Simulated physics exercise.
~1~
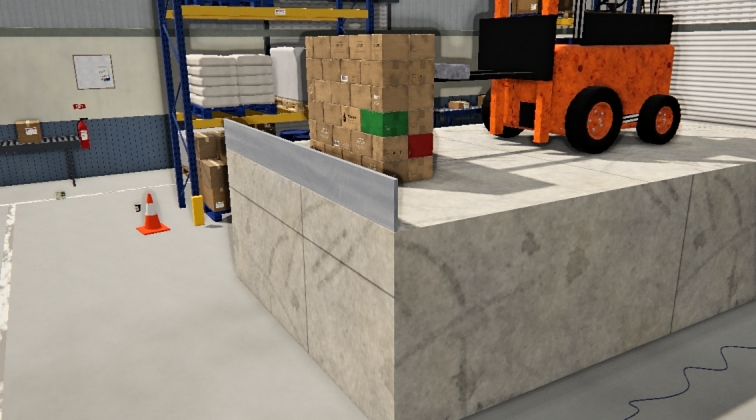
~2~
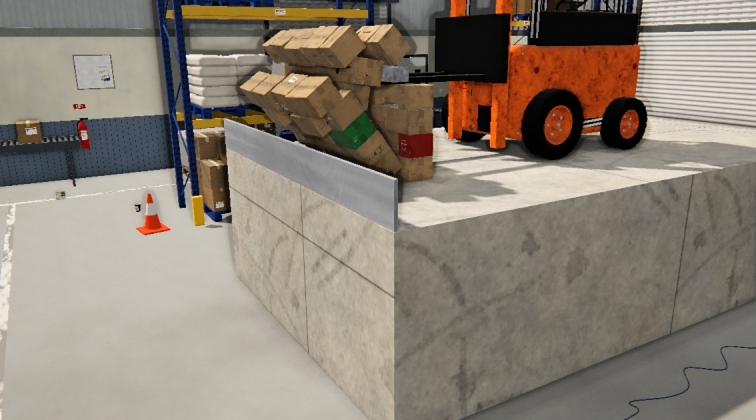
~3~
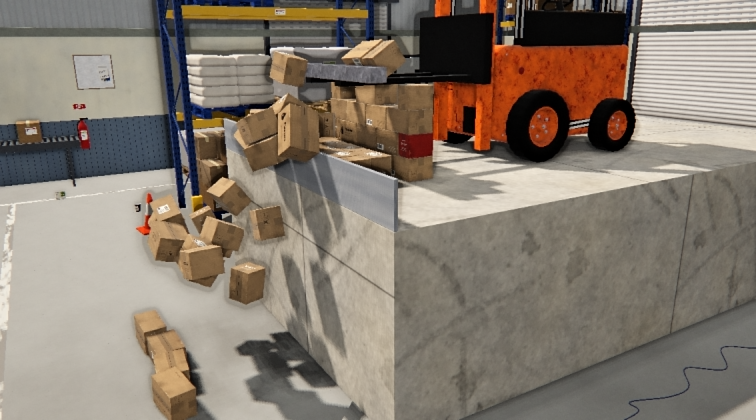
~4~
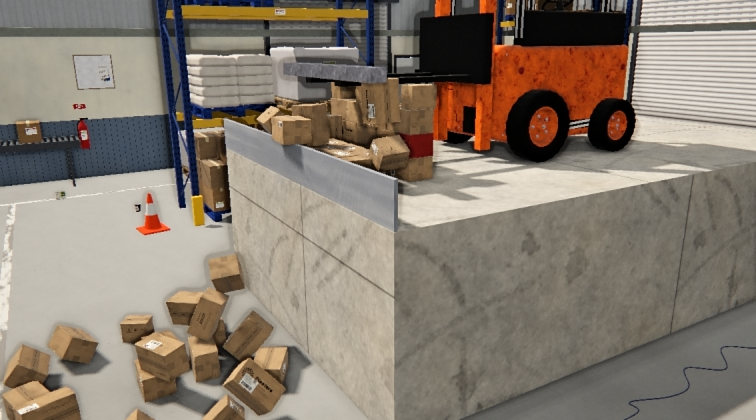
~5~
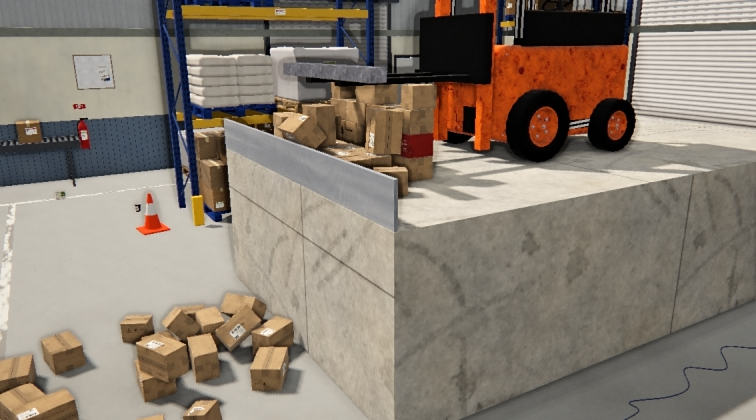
At first, a tall stack of brown cardboard boxes, with one green and one red among them, stands on a raised concrete dock behind a low grey board, an orange forklift to its right. The forklift moves left and pushes a level beam into the stack, and the upper rows lean and tip toward the edge. Boxes then spill over the board and tumble to the floor below, near an orange cone. The forklift stops while the last falling boxes land and roll. Finally, many boxes lie scattered on the floor, while a jumbled heap remains on the dock beside the unmoved red box.
